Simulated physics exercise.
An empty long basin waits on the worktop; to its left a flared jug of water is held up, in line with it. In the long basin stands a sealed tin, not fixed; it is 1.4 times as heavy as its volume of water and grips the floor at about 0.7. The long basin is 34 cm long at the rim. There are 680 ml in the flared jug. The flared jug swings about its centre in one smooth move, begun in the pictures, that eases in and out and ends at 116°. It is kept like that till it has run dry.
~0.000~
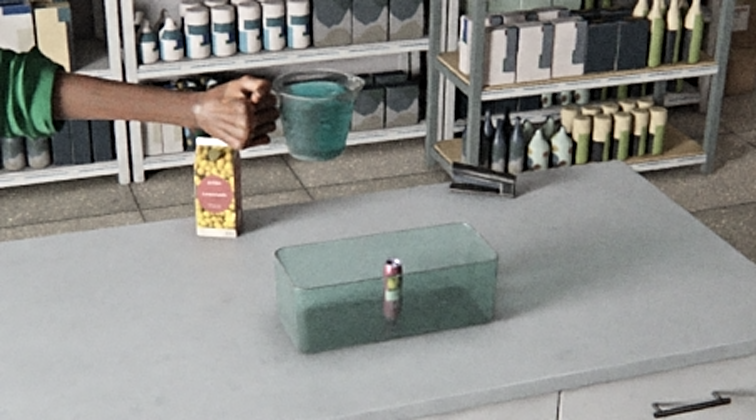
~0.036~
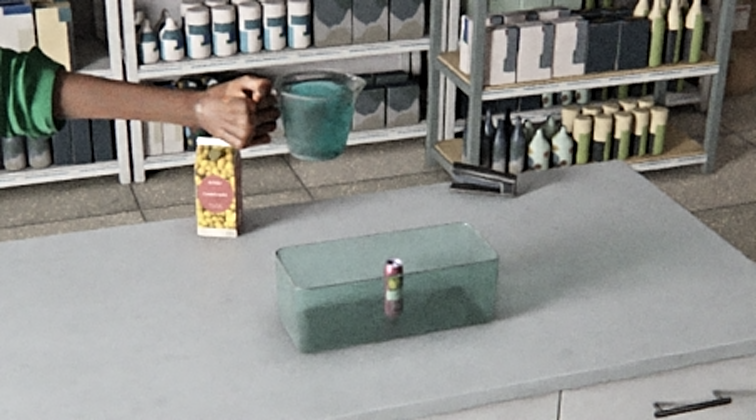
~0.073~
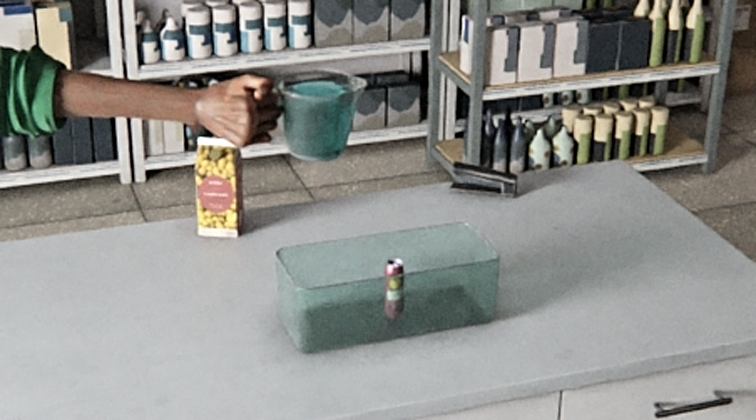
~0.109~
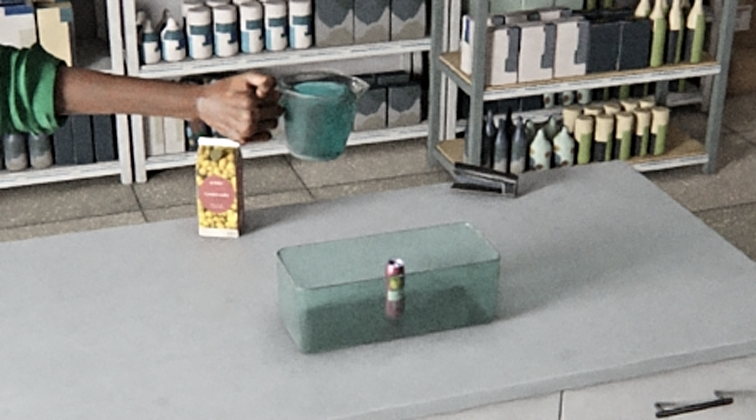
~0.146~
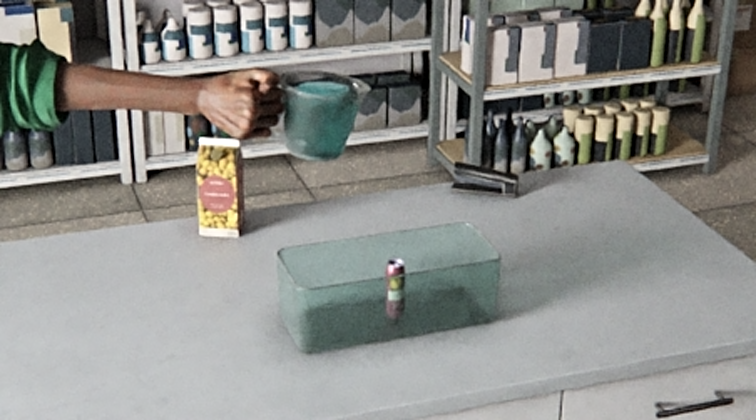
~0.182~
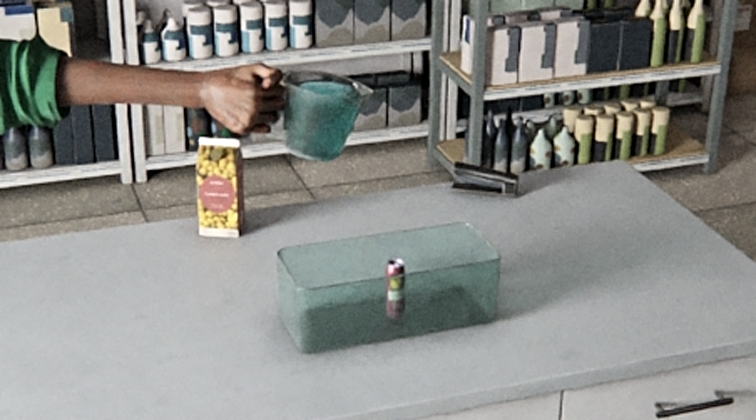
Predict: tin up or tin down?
The tin keeps standing.
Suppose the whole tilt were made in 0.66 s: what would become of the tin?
The tin topples.
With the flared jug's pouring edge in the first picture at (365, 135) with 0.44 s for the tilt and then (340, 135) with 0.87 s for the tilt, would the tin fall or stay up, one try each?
First it falls; then it topples.
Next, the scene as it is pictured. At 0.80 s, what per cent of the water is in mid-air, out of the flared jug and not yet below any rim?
About 26 per cent.
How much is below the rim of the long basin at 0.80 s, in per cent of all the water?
About 70 per cent.
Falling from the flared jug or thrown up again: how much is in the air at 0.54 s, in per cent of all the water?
Some 38 per cent.
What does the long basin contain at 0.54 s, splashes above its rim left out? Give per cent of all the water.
Near 3 in a hundred.
By 0.54 s the tilt is 79° and 59 per cent is still to pour; the tin stands where it began.
By 0.80 s the tilt is 114° and 4 per cent is still to pour; the tin stands where it began.
By 1.07 s the tilt is 116° and 0 per cent is still to pour; the tin stands where it began.
By 1.37 s the tilt is 116° and 0 per cent is still to pour; the tin stands where it began.
At rest the tin stands where it began.
